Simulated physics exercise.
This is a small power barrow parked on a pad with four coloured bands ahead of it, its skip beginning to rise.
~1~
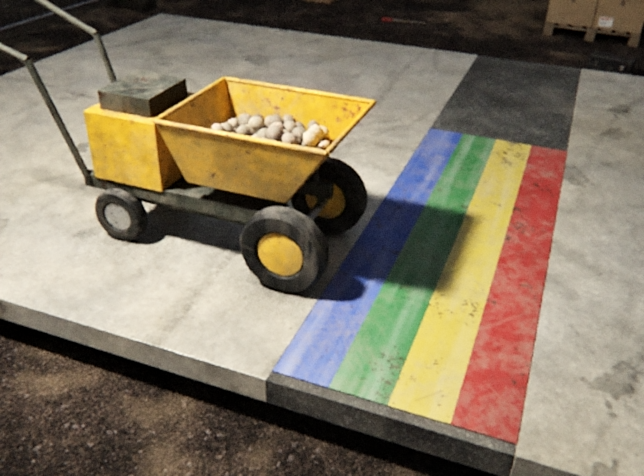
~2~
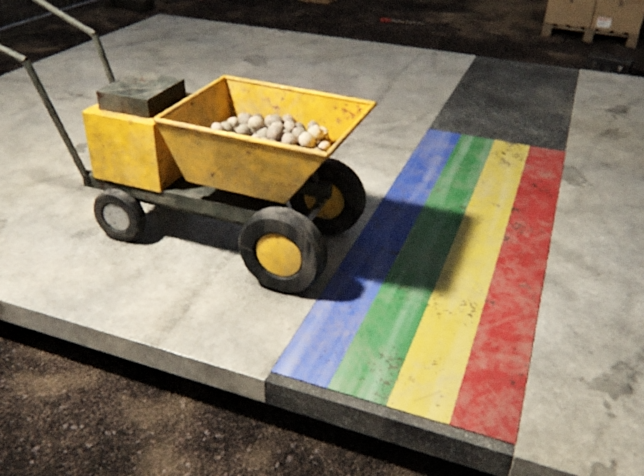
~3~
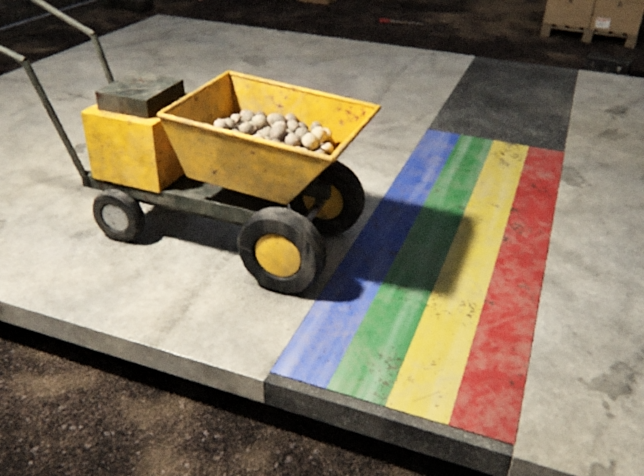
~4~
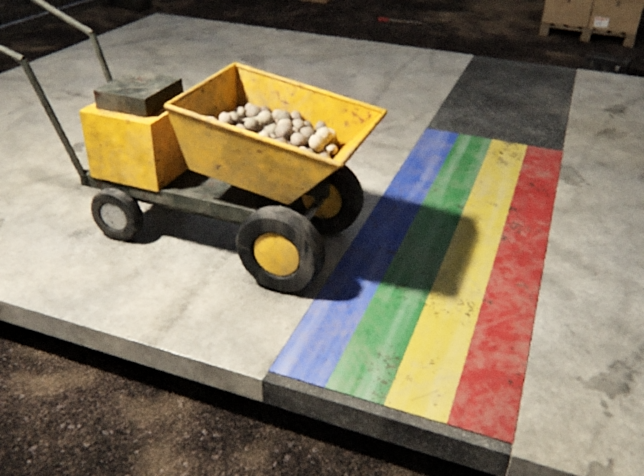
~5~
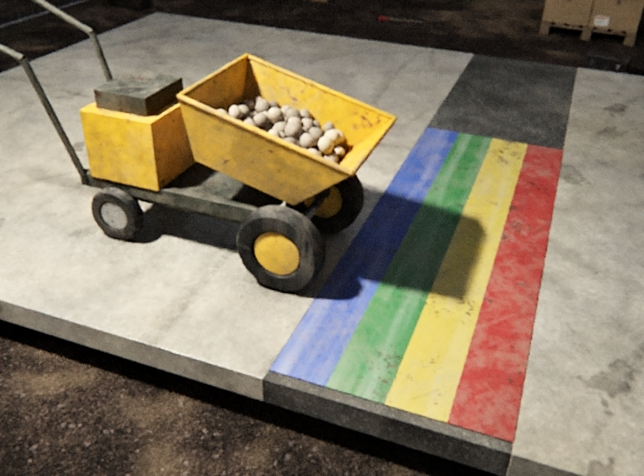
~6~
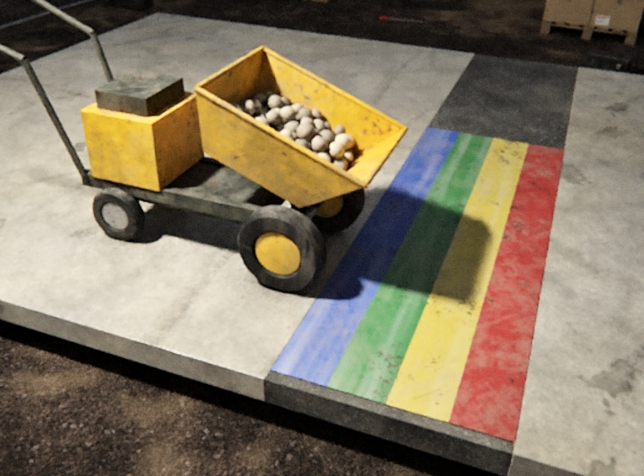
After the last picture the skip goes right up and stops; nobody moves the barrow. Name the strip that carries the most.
The heap favours the yellow strip.
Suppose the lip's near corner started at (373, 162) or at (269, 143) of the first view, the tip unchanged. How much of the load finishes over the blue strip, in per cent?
The first gives 0 %, the second 20 %.
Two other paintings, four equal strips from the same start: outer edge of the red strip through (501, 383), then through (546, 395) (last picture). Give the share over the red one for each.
The first gives 20 %, the second 10 %.
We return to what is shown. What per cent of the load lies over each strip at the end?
In per cent, blue strip 0, green strip 15, yellow strip 40 and red strip 15.
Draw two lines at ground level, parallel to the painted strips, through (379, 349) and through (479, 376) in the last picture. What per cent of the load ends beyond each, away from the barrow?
First some 70, then 10 per cent.
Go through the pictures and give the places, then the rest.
In the first frame, lip of the skip (327, 154), level; top of the load (275, 134), river pebbles; blue strip (328, 331); green strip (382, 345); yellow strip (438, 360); red strip (497, 377).
In the second frame, lip of the skip (327, 155), tipped barely; top of the load (275, 134).
In the third frame, lip of the skip (333, 160), tipped barely; top of the load (268, 134).
In the fourth frame, lip of the skip (341, 165), tipped a little; top of the load (252, 124).
In the fifth frame, lip of the skip (352, 174), tipped a little; top of the load (248, 126).
In the sixth frame, lip of the skip (365, 186), tipped clearly; top of the load (259, 122); blue strip (326, 330); green strip (380, 344); yellow strip (435, 359); red strip (494, 375).
Just after the last frame, skip tipped steeply; every one in the skip.
A moment on, skip tipped right over; the larger part in the skip; about a tenth over the green strip; about a tenth over the yellow strip.
Further on, skip tipped right over; roughly a third in the skip; about a tenth over the green strip; roughly a third over the yellow strip; about a tenth over the red strip; just a few off the paint.
When it is over, skip tipped right over; roughly a quarter in the skip; not one over the blue strip; about a tenth over the green strip; roughly a third over the yellow strip; about a tenth over the red strip; just a few off the paint.
